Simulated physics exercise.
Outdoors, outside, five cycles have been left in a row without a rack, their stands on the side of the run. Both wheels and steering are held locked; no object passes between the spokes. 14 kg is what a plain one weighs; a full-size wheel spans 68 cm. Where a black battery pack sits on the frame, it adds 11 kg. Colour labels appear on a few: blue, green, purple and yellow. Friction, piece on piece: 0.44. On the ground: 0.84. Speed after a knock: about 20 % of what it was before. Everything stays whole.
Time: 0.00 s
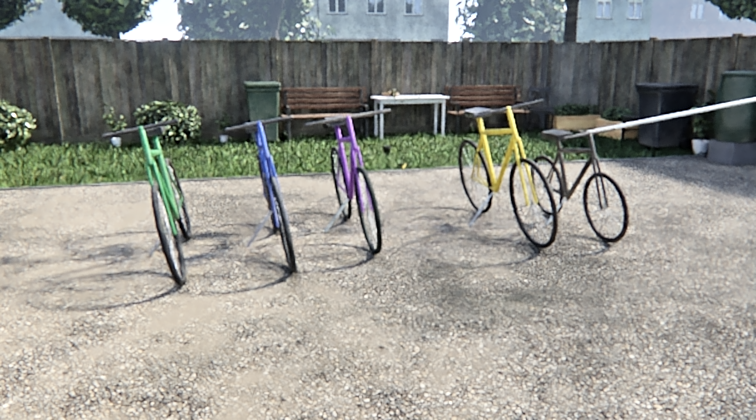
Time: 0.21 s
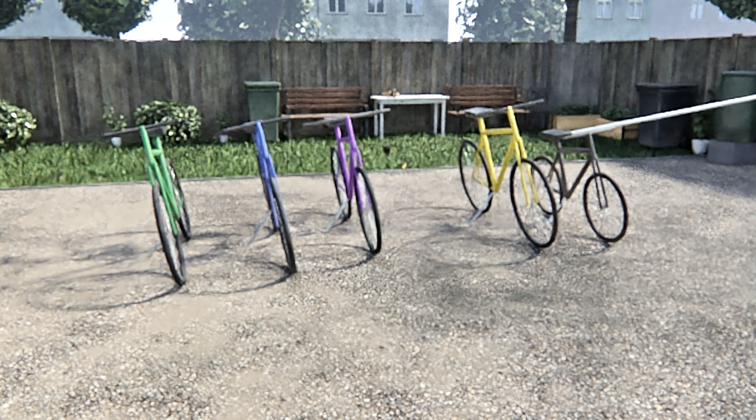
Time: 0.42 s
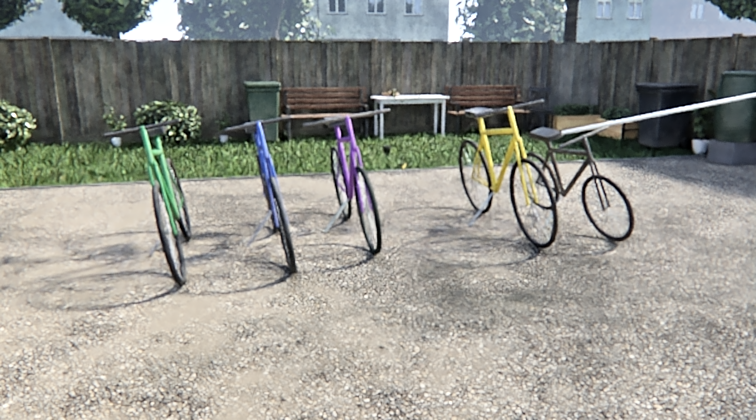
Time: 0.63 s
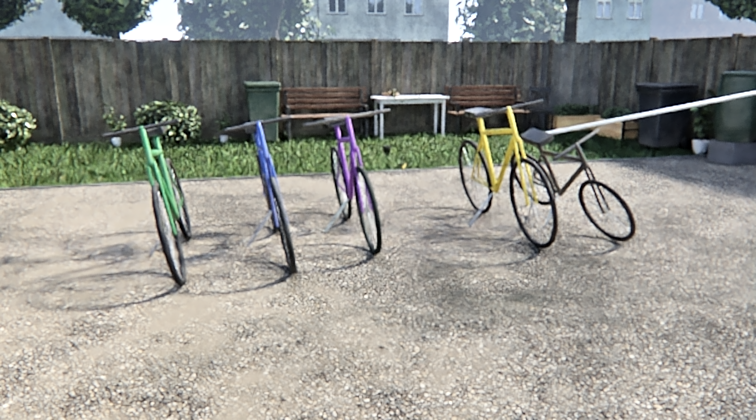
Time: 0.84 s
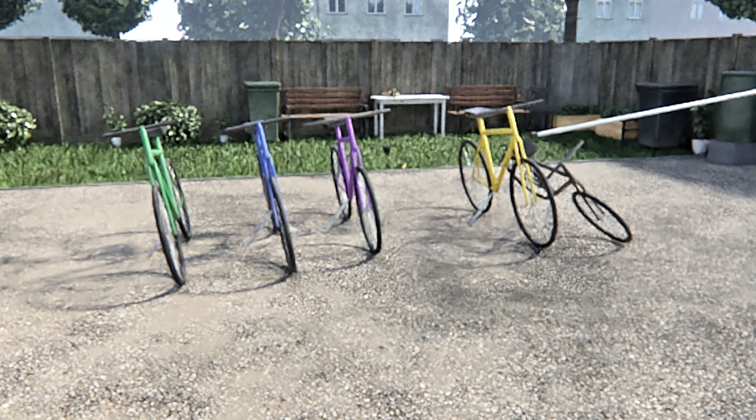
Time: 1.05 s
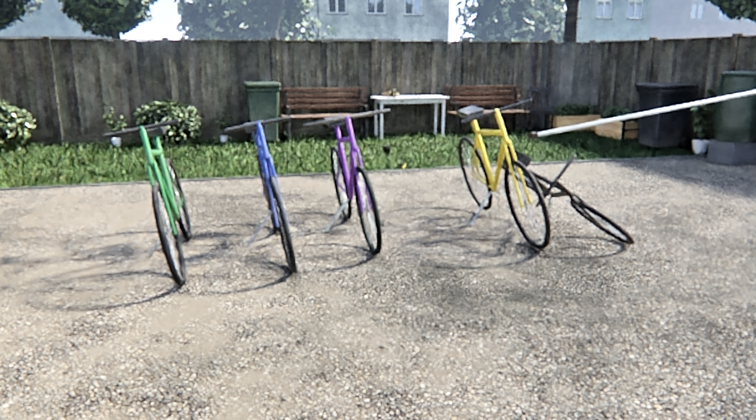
The clip opens on five bicycles standing in a row on a gravelly yard before a wooden fence, a pale pole reaching in from the right. The pole pushes the dark bicycle at the right end, which leans over leftward and sinks low behind the yellow one. The yellow bicycle then tilts slightly left.
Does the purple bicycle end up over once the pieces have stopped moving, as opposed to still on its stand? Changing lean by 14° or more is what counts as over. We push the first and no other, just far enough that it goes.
No.
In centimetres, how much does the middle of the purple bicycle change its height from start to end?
It finishes some 0 cm lower than at the start.
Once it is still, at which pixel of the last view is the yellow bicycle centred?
At about (435, 201).
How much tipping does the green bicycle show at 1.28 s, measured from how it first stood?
Some 0 degrees.
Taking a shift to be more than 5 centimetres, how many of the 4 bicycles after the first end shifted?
Shifted count - 1.
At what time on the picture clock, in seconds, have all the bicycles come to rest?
That happens at roughly 3.0 seconds.
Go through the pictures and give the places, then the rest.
In the first picture (pixels give the middle of a visible side), pole end 14 cm from the first bicycle; purple bicycle (373, 194); yellow bicycle (465, 173); blue bicycle (279, 208); none of the others has stirred.
The second picture shows pole end pushing; purple bicycle (373, 194).
The third picture shows pole end pushing; purple bicycle (373, 194); none of the others has stirred.
The fourth picture shows pole end pushing; purple bicycle (373, 194); none of the others has stirred.
The fifth picture shows pole end (536, 136) stopped; purple bicycle (373, 194); none of the others has stirred.
The sixth picture shows pole end (536, 136) stopped; purple bicycle (373, 194); yellow bicycle (461, 176) 5° from how it stood; green bicycle (154, 219); one has shifted.
After 1.28 s, 1 of the 4 other bicycles over; purple bicycle unmoved; yellow bicycle 19° from how it stood.
After 1.52 s, 1 of the 4 other bicycles over; purple bicycle unmoved; yellow bicycle 50° from how it stood.
After 1.98 s, 1 of the 4 other bicycles over; purple bicycle unmoved; yellow bicycle lying flat.
In the end (3.0 s), 1 of the 4 other bicycles over; purple bicycle unmoved; yellow bicycle 75° from how it stood; green bicycle unmoved. Three left standing. From the last view, middles, purple bicycle near (349, 172), yellow bicycle near (435, 201).
